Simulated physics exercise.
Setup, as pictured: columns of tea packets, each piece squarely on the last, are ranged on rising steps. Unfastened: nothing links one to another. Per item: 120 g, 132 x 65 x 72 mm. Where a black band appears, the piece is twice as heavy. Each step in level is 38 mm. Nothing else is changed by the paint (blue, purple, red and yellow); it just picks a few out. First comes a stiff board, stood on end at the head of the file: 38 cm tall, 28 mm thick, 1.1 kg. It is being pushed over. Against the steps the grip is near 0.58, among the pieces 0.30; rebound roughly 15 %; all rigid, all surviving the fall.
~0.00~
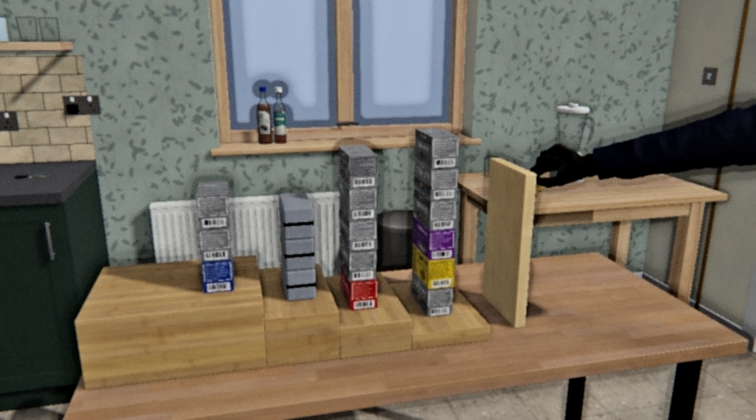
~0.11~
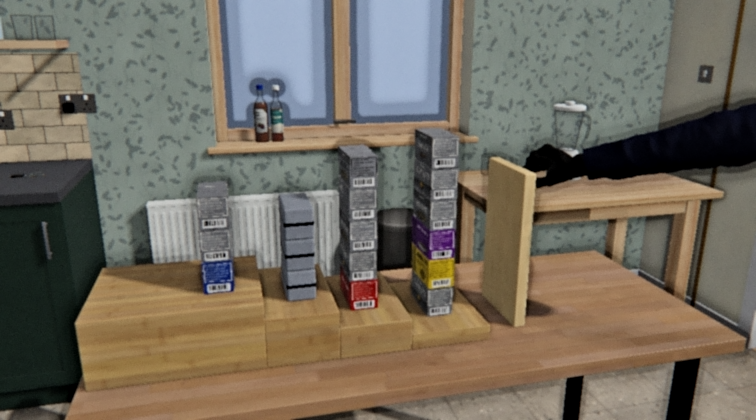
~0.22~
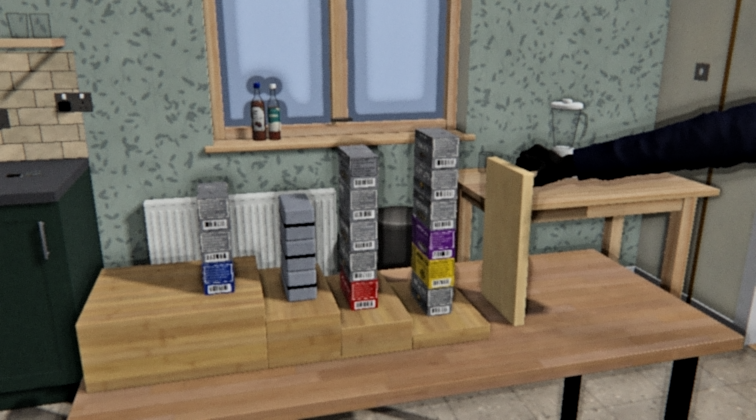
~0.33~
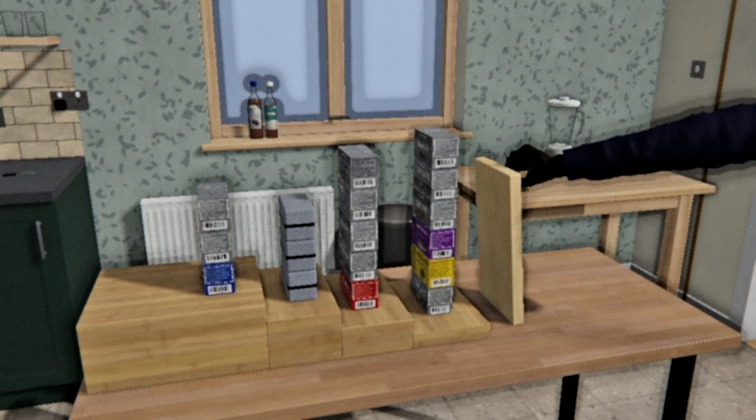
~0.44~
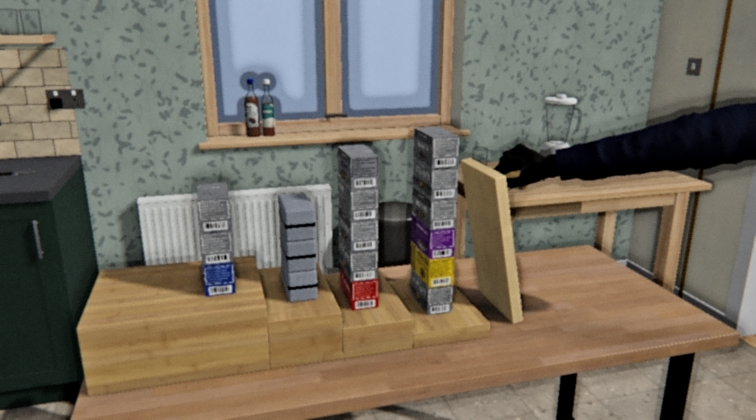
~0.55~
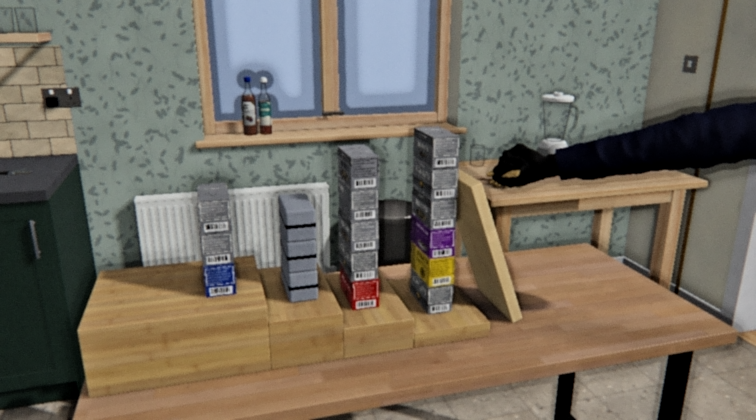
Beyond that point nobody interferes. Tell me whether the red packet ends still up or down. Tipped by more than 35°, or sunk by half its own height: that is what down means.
The red packet ends still up.
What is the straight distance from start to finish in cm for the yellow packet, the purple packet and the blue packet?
Moved: Yellow 10, purple 16, blue 2.
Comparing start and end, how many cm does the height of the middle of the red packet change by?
Roughly 0 centimetres lower.
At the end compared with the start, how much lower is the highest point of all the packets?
I'd put it at around 17 cm.
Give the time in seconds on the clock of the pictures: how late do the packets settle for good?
About 2.0 s.
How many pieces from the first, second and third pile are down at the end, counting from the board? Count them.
Counting pieces pile by pile - first 6, second 4, third 2.
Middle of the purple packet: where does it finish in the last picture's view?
Look near (372, 255) in the final frame.
By 0.86 s, board 52° from upright; 4 of the 17 packets down; red packet tilted 4°; purple packet tilted 36°, 29 mm lower.
By 1.26 s, board 56° from upright; 12 of the 17 packets down; red packet moved 10 mm; yellow packet tilted 66°, 30 mm lower.
When it is over (2.0 s), board 56° from upright; 14 of the 17 packets down; red packet moved 10 mm; yellow packet tilted 66°, 30 mm lower; purple packet tilted 56°, 38 mm lower. In pixels of the last frame, middles, red packet near (355, 284), yellow packet near (392, 278).
